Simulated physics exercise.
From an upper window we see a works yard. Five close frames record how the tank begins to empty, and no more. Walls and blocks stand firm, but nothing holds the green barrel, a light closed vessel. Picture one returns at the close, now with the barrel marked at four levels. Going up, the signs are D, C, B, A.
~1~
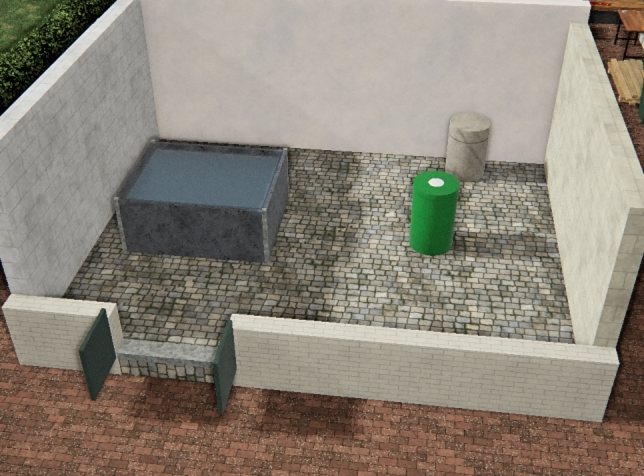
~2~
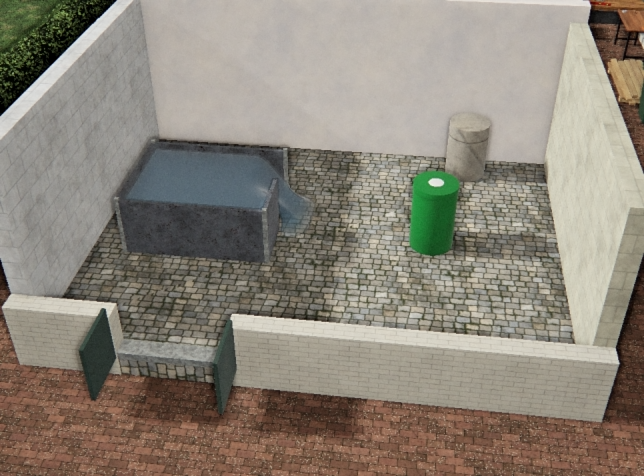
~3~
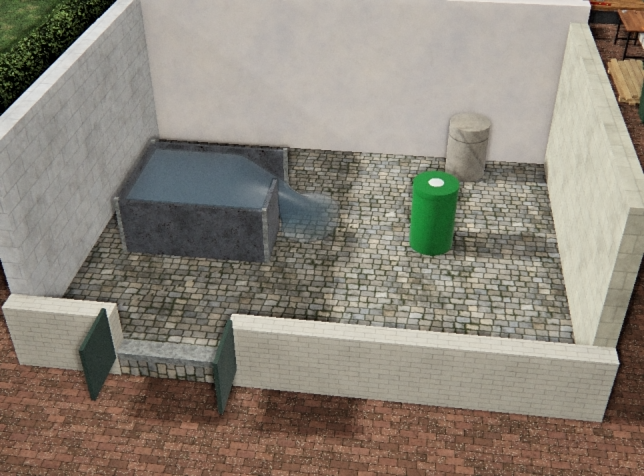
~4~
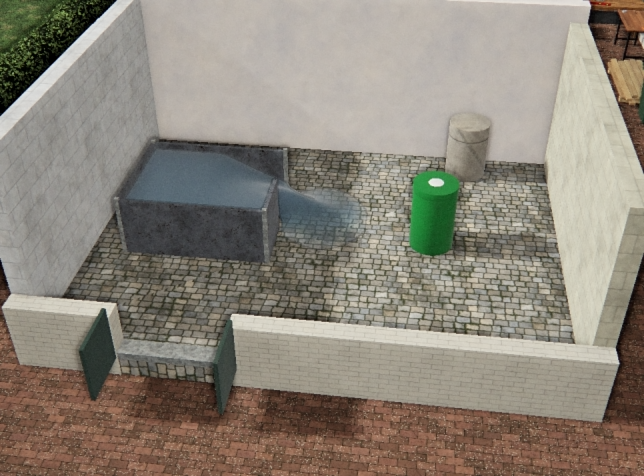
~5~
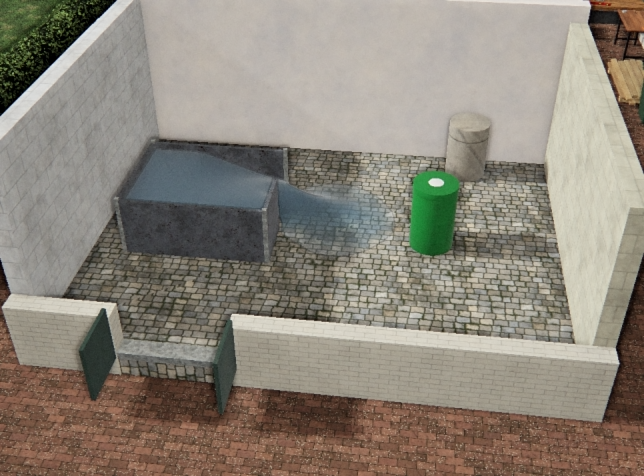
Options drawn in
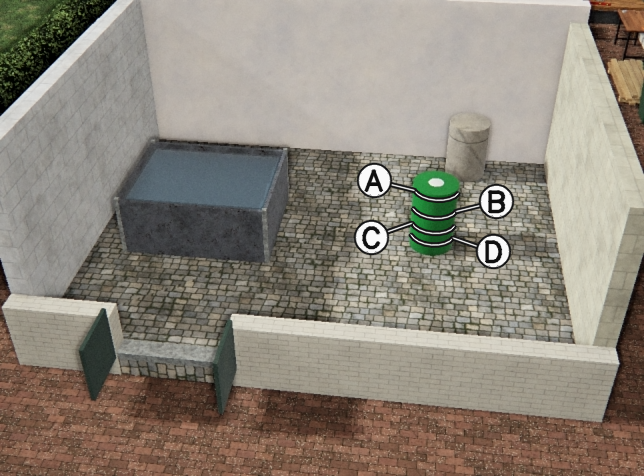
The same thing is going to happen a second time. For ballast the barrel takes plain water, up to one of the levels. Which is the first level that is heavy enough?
Line C just does it.
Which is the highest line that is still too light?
D it is.
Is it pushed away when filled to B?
No, that is safe.
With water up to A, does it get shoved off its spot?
No, that is safe.
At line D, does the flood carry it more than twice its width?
No.
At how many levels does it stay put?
Three.
In white, A at (435, 200); B at (434, 218); C at (432, 233); D at (431, 244); from the bottom up D, C, B, A.
Choosing A, it does not move.
Choosing B, it does not move.
Choosing C, it does not move.
Choosing D, it is pushed about its own width away.
